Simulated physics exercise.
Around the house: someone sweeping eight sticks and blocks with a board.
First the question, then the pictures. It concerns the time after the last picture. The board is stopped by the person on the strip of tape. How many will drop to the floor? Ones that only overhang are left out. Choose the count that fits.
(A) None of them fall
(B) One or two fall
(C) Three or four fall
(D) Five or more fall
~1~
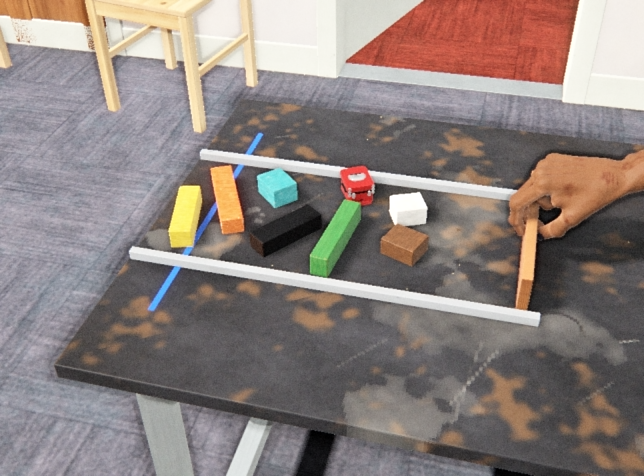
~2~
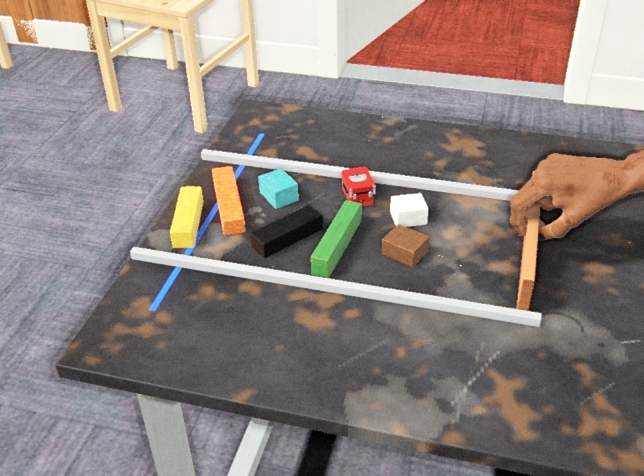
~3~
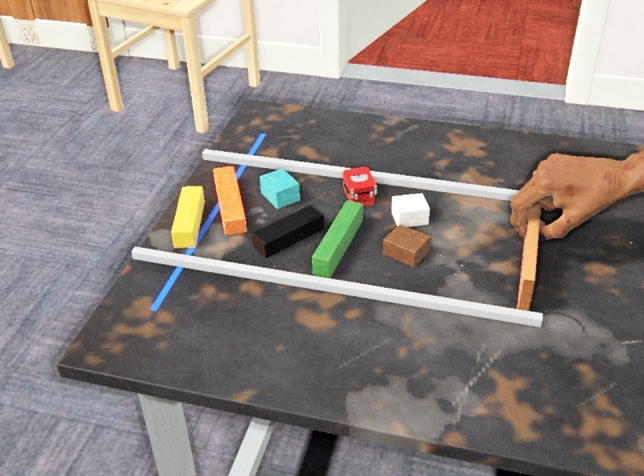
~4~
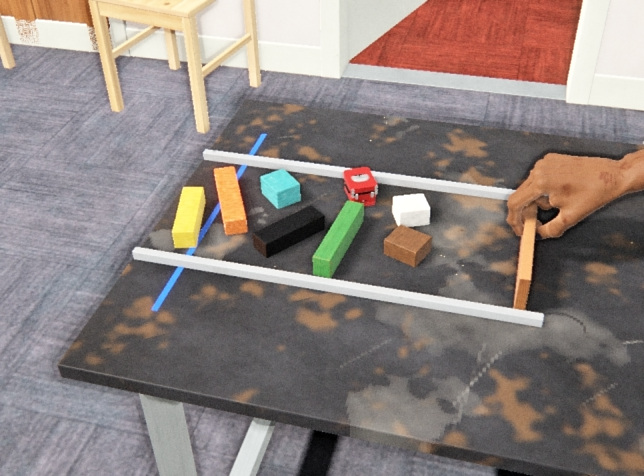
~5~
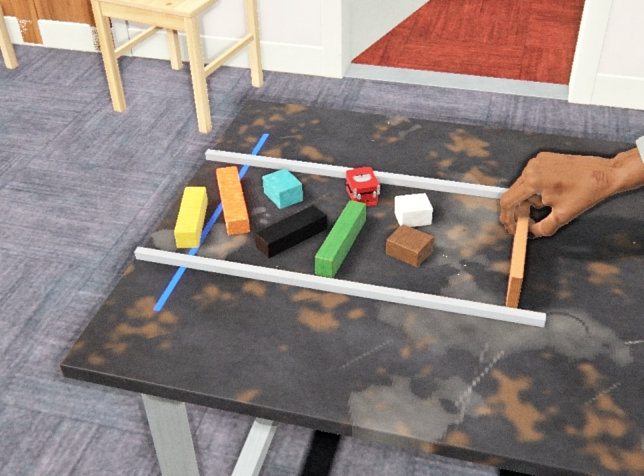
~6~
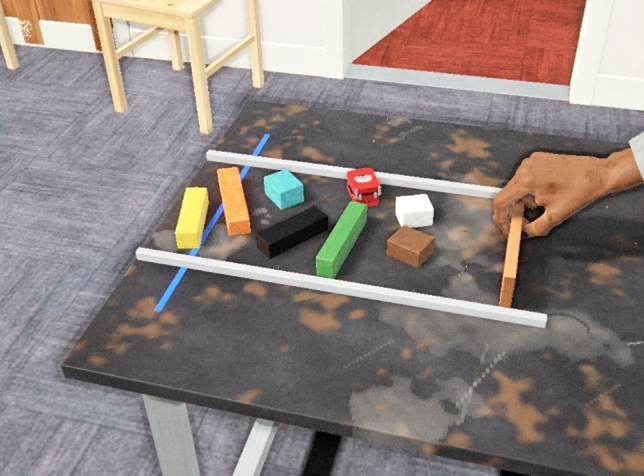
C.
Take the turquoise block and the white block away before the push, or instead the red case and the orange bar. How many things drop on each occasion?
That makes 3 fallen, then 2 fallen in the other try.
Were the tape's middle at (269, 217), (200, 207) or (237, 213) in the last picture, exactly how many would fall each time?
Down on the floor: 1, 5 and 2.
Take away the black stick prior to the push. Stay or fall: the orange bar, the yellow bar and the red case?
Outcome for the orange bar: It drops; for the yellow bar: It drops; for the red case: It stays.
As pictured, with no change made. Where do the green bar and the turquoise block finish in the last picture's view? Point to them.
Around (169, 212), then around (193, 174).
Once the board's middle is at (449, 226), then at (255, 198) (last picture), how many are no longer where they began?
The counts are 0 and 8.
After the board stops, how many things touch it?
The number is 3.
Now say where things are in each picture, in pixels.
The first picture shows yellow bar (186, 216); orange bar (227, 199); turquoise block (277, 188); board (529, 238); tape (214, 209).
The second picture shows orange bar (228, 199); red case (358, 188).
The third picture shows turquoise block (280, 188); brown block (407, 245).
The fourth picture shows yellow bar (190, 216); black stick (290, 231).
The fifth picture shows orange bar (232, 199); white block (413, 210).
The sixth picture shows yellow bar (193, 217); orange bar (233, 200); turquoise block (284, 189); board (514, 236); tape (220, 210).
Early on, none off yet; yellow bar at rest near (193, 217); orange bar at rest near (233, 200); turquoise block at rest near (284, 189).
A while later, none off yet; yellow bar leaning well over near (148, 216); orange bar travelled a little near (185, 193); turquoise block travelled well along near (231, 178).
Finally, the number that fall off is three or four; lost, black stick, orange bar and yellow bar.
